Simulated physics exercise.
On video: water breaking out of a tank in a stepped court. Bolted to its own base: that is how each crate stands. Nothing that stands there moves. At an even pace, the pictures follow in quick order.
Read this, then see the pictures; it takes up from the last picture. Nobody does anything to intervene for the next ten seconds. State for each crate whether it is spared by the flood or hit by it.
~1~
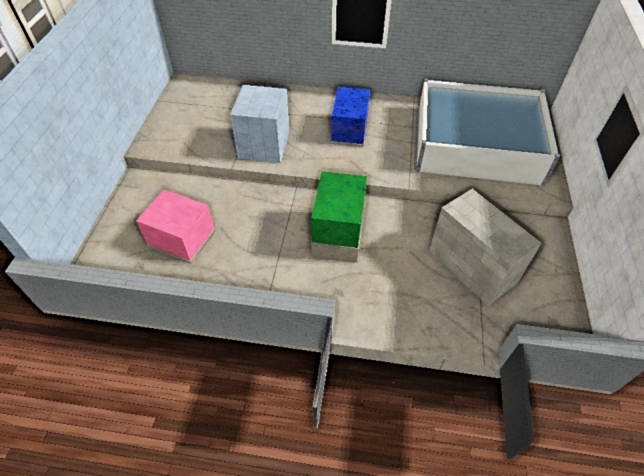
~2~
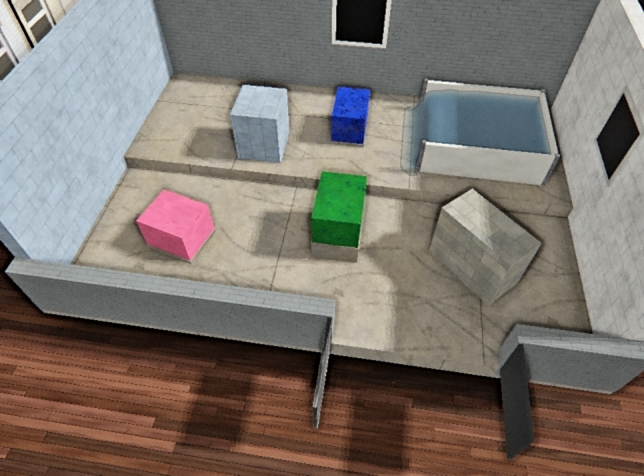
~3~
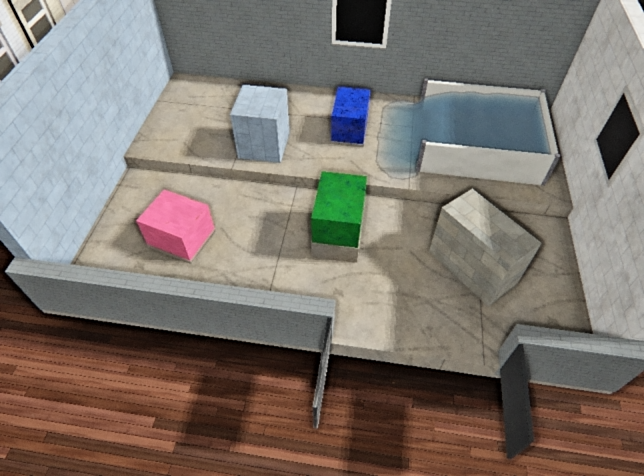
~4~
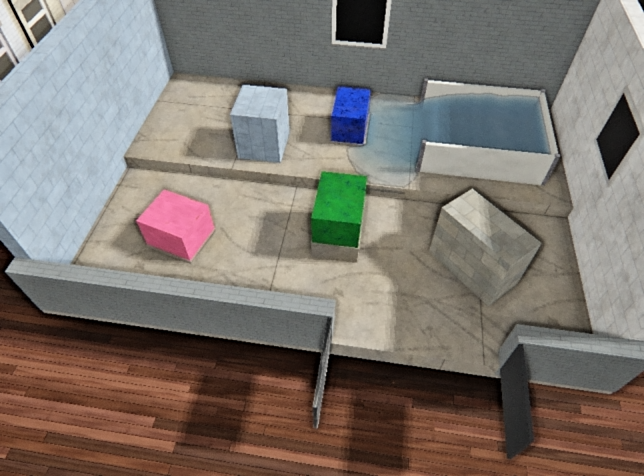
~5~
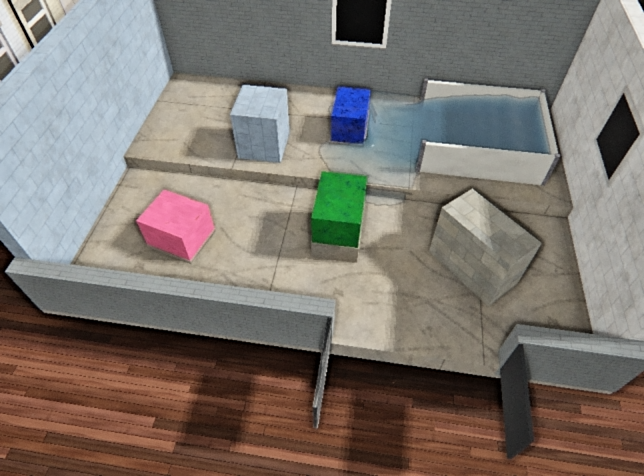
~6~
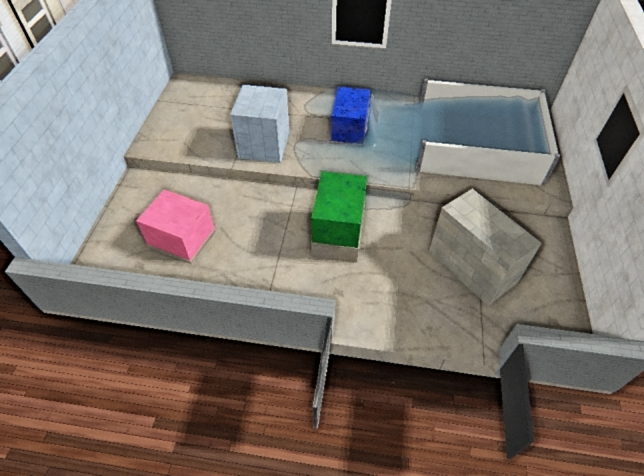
In the end the green crate remains untouched by water; the pink crate is touched by water; the blue crate is touched by water.
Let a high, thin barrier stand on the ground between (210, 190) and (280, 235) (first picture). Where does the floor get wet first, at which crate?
It's the blue one.
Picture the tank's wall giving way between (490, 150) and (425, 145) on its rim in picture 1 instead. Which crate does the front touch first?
Answer: The one in green.
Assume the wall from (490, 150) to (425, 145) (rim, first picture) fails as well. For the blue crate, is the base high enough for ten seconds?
Looks like the blue crate holds out.
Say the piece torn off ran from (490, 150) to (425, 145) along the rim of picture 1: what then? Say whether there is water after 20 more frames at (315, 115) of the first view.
Untouched.
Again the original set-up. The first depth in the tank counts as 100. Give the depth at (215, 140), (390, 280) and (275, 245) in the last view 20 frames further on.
Estimate: 2, 4, 2 %.
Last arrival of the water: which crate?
Last is the pink-painted one.
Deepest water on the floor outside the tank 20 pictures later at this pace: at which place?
Pointing at (123, 175).
A moment on, water covers 20 % of the floor; the green crate water round its plinth, the pink crate not reached, the blue crate water round its plinth.
Next, water covers 40 % of the floor; the green crate water round its plinth, the pink crate water round its plinth, the blue crate water round its plinth.
Then, water covers 65 % of the floor; the green crate water round its plinth, the pink crate water round its plinth, the blue crate water round its plinth.
Later, water covers 85 % of the floor; the green crate water round its plinth, the pink crate water round its plinth, the blue crate water round its plinth.
In the end, water covers 95 % of the floor; the green crate stayed above the water, the pink crate was topped, the blue crate was topped.
